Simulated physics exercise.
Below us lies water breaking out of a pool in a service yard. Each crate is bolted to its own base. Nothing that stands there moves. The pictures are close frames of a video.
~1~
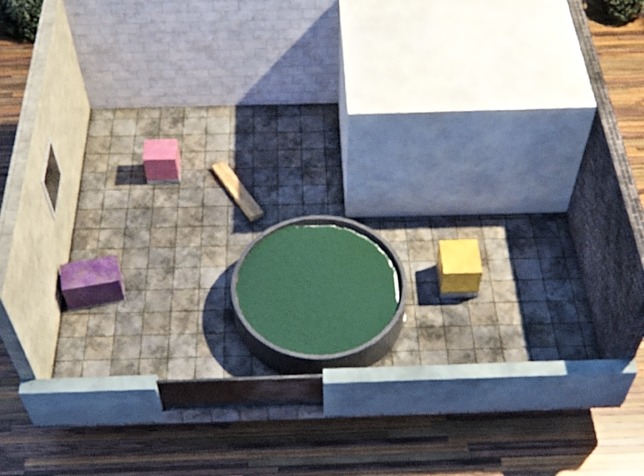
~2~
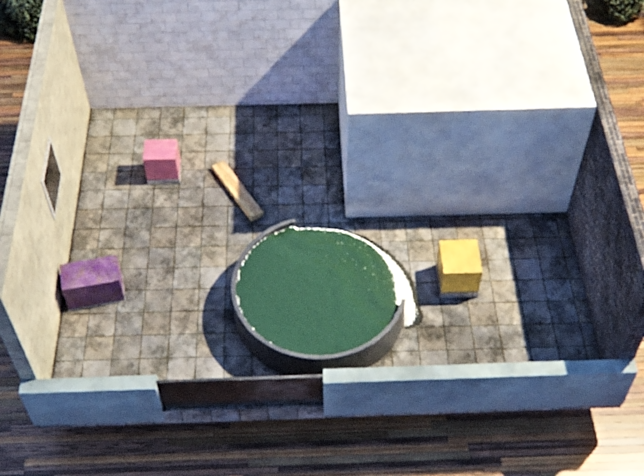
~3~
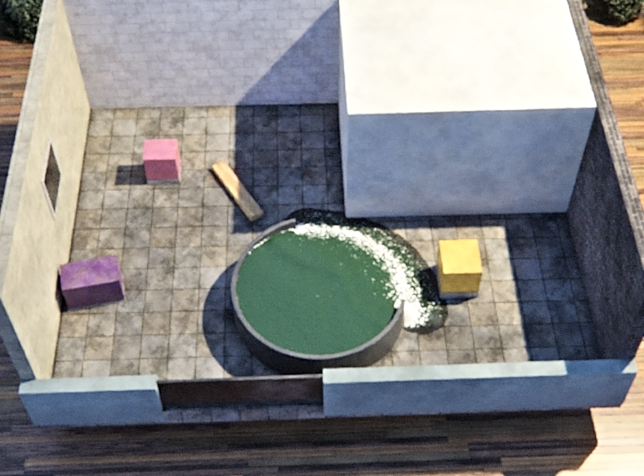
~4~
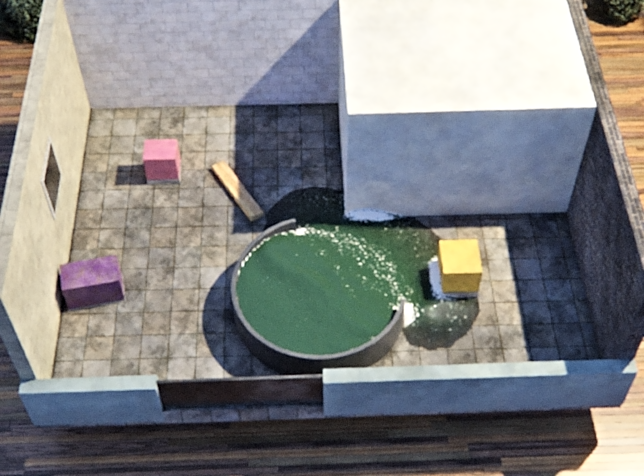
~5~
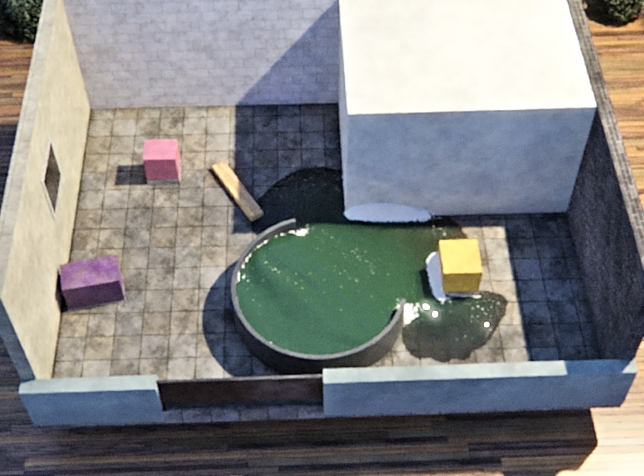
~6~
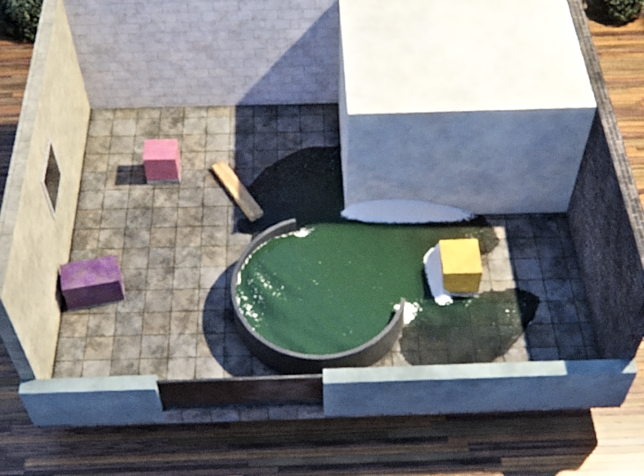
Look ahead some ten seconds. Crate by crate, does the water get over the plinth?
The pink crate stays dry; the purple crate gets wet; the yellow crate gets wet.
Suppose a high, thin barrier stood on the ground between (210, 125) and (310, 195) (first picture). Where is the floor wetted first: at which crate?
I say the yellow one.
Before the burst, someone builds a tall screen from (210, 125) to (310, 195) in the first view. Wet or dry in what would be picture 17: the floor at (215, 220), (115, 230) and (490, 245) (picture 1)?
One after the other: Clear, dry, flooded.
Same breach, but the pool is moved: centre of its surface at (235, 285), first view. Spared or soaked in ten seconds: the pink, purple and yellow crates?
Then: The pink one is wetted, the purple one is topped, the yellow one ends up wet.
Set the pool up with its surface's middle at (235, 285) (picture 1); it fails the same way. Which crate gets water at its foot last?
That is the purple-painted one.
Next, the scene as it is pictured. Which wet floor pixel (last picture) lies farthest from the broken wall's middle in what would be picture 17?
At about (211, 110).
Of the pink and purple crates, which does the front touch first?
First comes the pink-painted one.
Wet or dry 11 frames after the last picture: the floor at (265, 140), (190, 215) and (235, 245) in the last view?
In that order: Awash, no water, dry.
A moment on, water covers 35 % of the floor; the pink crate not reached, the purple crate not reached, the yellow crate water round its plinth.
Next, water covers 40 % of the floor; the pink crate not reached, the purple crate not reached, the yellow crate water round its plinth.
Then, water covers 55 % of the floor; the pink crate water round its plinth, the purple crate not reached, the yellow crate water round its plinth.
Later, water covers 75 % of the floor; the pink crate water round its plinth, the purple crate water round its plinth, the yellow crate water round its plinth.
In the end, water covers 100 % of the floor; the pink crate stayed above the water, the purple crate was topped, the yellow crate was topped.
